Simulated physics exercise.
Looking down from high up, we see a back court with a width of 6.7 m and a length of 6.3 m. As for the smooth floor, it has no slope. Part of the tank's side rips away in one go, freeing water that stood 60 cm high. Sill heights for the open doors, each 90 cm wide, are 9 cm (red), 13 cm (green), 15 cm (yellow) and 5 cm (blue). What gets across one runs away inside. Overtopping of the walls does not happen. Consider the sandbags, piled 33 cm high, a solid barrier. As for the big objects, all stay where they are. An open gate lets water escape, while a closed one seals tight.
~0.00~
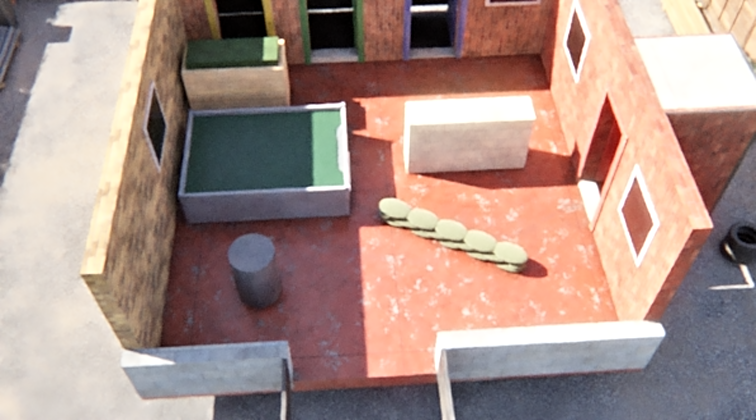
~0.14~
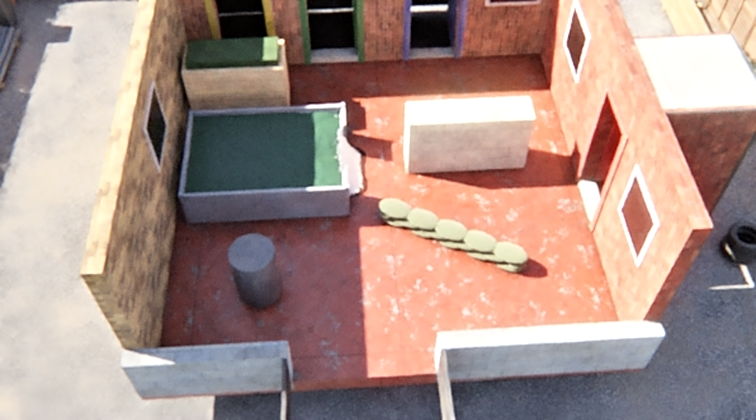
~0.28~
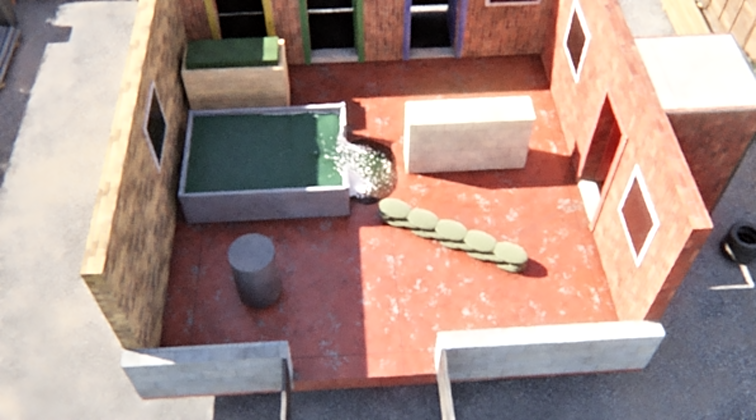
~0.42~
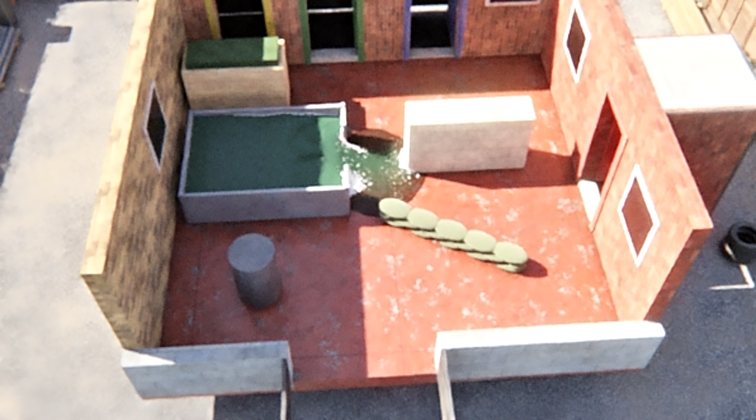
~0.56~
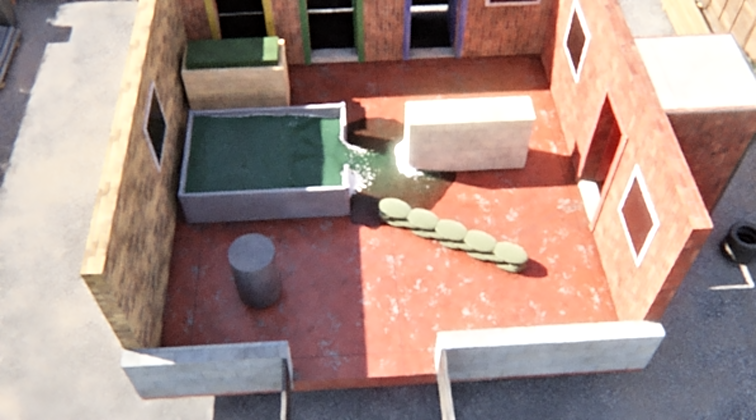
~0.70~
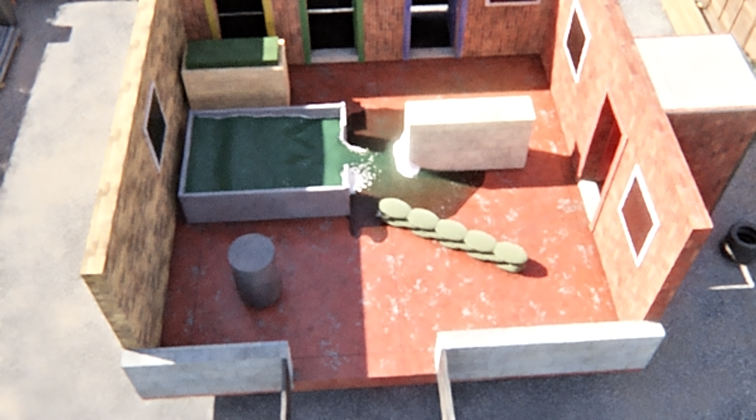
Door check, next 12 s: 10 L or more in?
Red door yes, green door no, yellow door no, blue door yes.
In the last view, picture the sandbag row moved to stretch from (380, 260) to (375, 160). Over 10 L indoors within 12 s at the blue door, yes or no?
Limit check - blue: Fail, exceeded.
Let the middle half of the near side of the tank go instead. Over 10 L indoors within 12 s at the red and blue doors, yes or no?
Measured against that limit, red comes out short of it and blue comes out short of it.
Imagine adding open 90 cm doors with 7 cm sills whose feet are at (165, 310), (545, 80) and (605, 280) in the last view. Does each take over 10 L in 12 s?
Note, doorways in listed order: Stays short, goes beyond, goes beyond.
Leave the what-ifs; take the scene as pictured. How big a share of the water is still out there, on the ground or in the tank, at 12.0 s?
Some 86 in a hundred.
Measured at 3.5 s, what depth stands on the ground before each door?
Depths in centimetres - red: 20, green: 5, yellow: 0, blue: 13.
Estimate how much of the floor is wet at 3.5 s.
Wet share: About 45 %.
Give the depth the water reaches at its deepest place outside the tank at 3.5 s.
Some 24 cm deep.
After 1.4 s water covers 25 % of the floor and is deepest (39 cm) near (406, 166); red door 3 cm at the sill, 0 L in, green door not reached, yellow door not reached, blue door not reached.
After 2.2 s water covers 40 % of the floor and is deepest (38 cm) near (395, 166); red door 14 cm at the sill, 4 L in, green door not reached, yellow door not reached, blue door 10 cm at the sill, 15 L in.
After 3.5 s water covers 45 % of the floor and is deepest (24 cm) near (395, 166); red door 20 cm at the sill, 50 L in, green door 5 cm at the sill, 0 L in, yellow door not reached, blue door 13 cm at the sill, 68 L in.
After 7.0 s water covers 80 % of the floor and is deepest (15 cm) near (395, 166); red door 12 cm at the sill, 126 L in, green door 3 cm at the sill, 0 L in, yellow door 2 cm at the sill, 0 L in, blue door 13 cm at the sill, 134 L in.
After 12.0 s water covers 95 % of the floor and is deepest (14 cm) near (253, 73); red door 6 cm at the sill, 134 L in, green door 7 cm at the sill, 0 L in, yellow door 14 cm at the sill, 0 L in, blue door 6 cm at the sill, 172 L in.
